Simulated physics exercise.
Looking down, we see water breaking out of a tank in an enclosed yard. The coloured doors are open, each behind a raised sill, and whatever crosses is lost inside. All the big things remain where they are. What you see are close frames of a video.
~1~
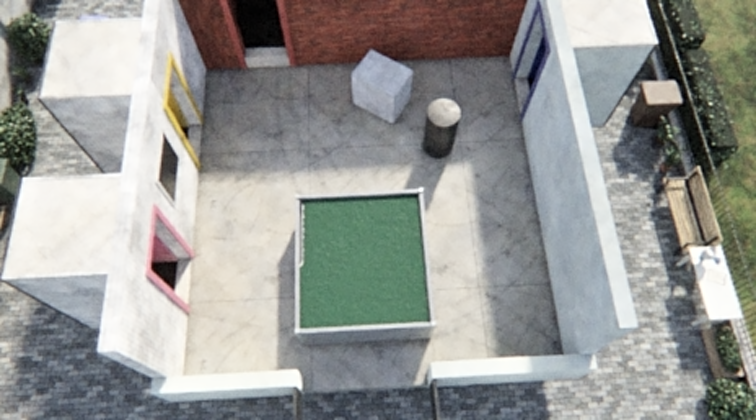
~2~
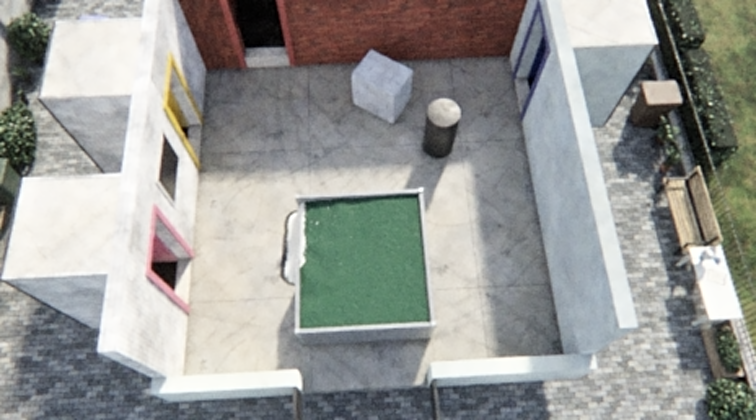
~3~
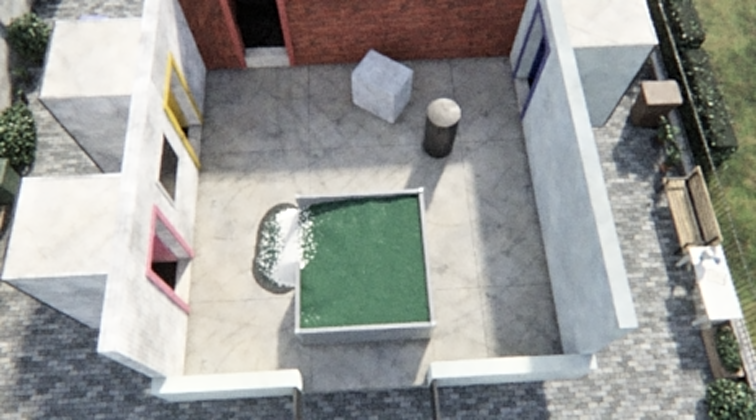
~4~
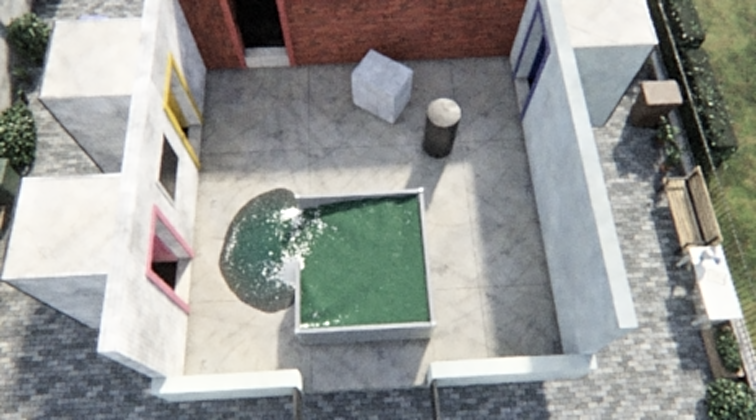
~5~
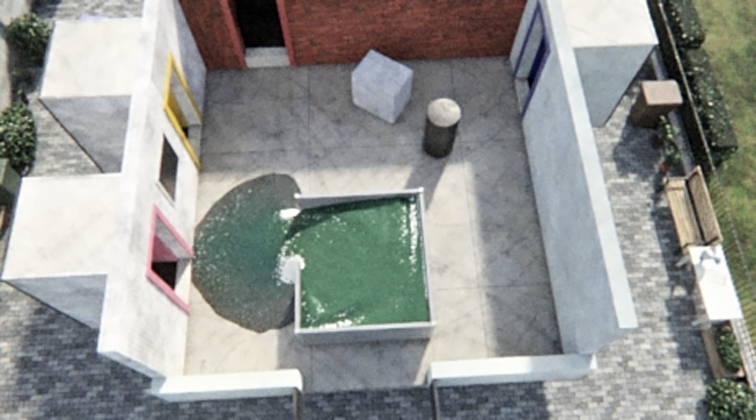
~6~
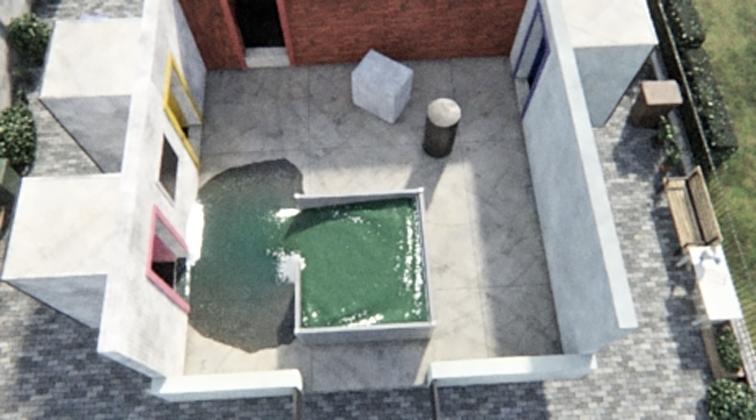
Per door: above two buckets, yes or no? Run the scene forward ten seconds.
Pink door yes. Yellow door yes. Blue door no. Red door no.
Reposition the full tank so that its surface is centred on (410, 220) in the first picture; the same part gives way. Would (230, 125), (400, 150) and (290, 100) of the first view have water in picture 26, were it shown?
Soaked, parched, soaked.
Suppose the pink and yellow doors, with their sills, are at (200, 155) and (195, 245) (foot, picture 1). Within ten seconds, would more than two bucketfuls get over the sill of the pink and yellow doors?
Well, the pink door beats the threshold, but the yellow door beats the threshold.
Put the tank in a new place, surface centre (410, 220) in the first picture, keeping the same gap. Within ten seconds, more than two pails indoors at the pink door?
I'd say the pink door crosses the line.
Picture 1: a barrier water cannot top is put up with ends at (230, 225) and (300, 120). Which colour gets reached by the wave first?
Answer: The door marked pink.
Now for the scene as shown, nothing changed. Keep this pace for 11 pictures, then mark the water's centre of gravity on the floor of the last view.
I'd say near (305, 245).
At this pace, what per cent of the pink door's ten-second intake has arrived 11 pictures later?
Working it through, I arrive at 35 %.
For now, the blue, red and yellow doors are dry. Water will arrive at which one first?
Answer: The yellow one.
A moment on, water covers 20 % of the floor; the pink door far over two buckets in, the yellow door wet at the sill, nothing in, the blue door not reached, the red door not reached.
Next, water covers 30 % of the floor; the pink door far over two buckets in, the yellow door over two buckets in, the blue door not reached, the red door wet at the sill, nothing in.
Then, water covers 45 % of the floor; the pink door far over two buckets in, the yellow door over two buckets in, the blue door not reached, the red door wet at the sill, nothing in.
Later, water covers 80 % of the floor; the pink door far over two buckets in, the yellow door far over two buckets in, the blue door wet at the sill, nothing in, the red door wet at the sill, nothing in.
In the end, water covers 95 % of the floor; the pink door far over two buckets in, the yellow door far over two buckets in, the blue door under two buckets in, the red door wet at the sill, nothing in.
